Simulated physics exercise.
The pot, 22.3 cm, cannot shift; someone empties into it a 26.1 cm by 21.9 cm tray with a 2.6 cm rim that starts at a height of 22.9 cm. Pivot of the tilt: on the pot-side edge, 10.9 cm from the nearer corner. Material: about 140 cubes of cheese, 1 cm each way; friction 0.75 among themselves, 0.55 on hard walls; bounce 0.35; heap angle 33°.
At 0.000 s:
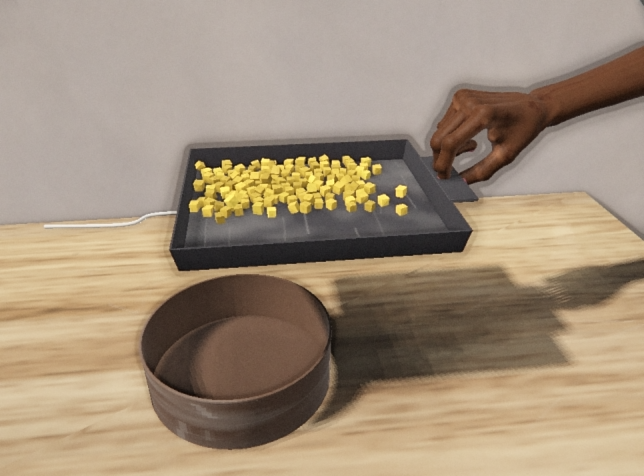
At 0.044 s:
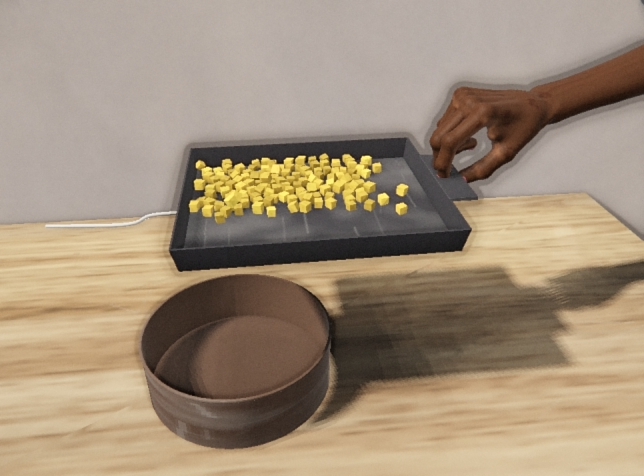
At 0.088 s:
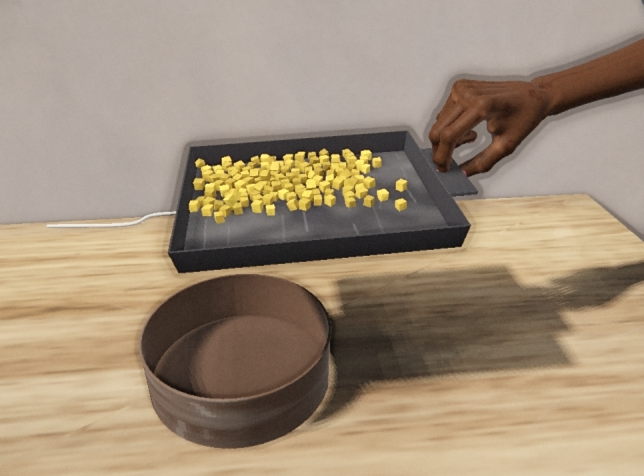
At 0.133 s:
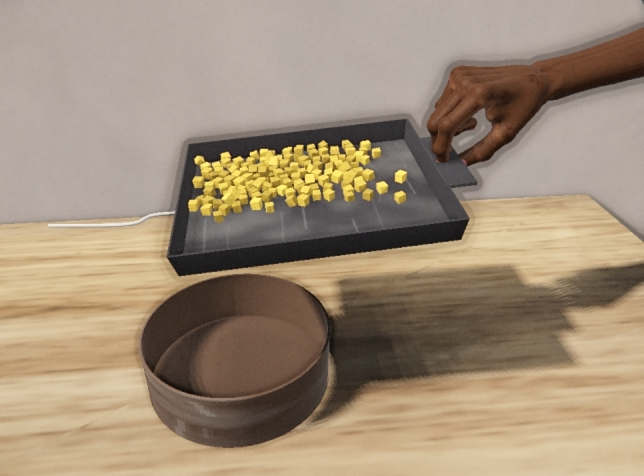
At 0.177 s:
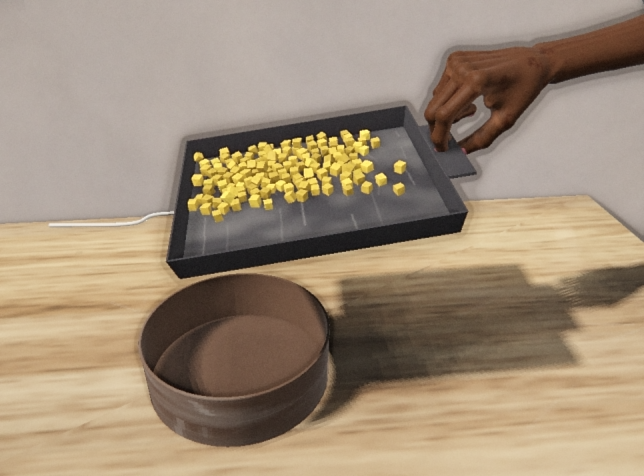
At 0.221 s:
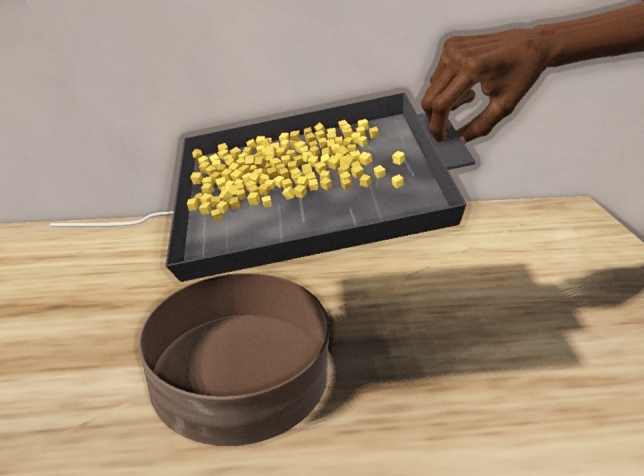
In this clip, a hand at the right holds a dark rectangular tray of small yellow cubes above a wooden table, behind a round brown pot, and tilts it slightly, its right side rising while the cubes barely shift.
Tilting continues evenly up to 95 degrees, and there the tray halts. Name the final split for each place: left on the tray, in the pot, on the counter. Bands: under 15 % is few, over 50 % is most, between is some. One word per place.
Left on the tray: Few, pot: Most, counter: Some.
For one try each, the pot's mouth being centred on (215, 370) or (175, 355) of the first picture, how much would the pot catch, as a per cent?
About 95 and 95 per cent.
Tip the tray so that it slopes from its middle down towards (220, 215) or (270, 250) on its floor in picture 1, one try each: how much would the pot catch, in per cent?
Near 30 and 75 percent, in that order.
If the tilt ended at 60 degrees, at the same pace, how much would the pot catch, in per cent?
Share in the pot: Around 5 %.
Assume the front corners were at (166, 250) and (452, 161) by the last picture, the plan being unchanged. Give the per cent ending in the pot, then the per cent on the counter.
Split: Pot = 30, counter = 65.
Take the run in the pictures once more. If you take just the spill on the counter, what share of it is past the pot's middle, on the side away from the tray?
That works out to about 100 percent.
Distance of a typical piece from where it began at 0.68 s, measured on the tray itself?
By then it sits near 7 cm from where it began.
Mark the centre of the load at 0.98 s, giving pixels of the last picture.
Near (200, 273).
After 0.68 s, tilt 53 degrees; the tray holds 100 %, the pot 0 %.
Then, at 0.98 s, tilt 78 degrees; the tray holds 70 %, the pot 0 %.
After 1.39 s, tilt 95 degrees; the tray holds 20 %, the pot 45 %.
By 2.5 s all is still; tray 5 %, pot 70 %, counter 25 %.
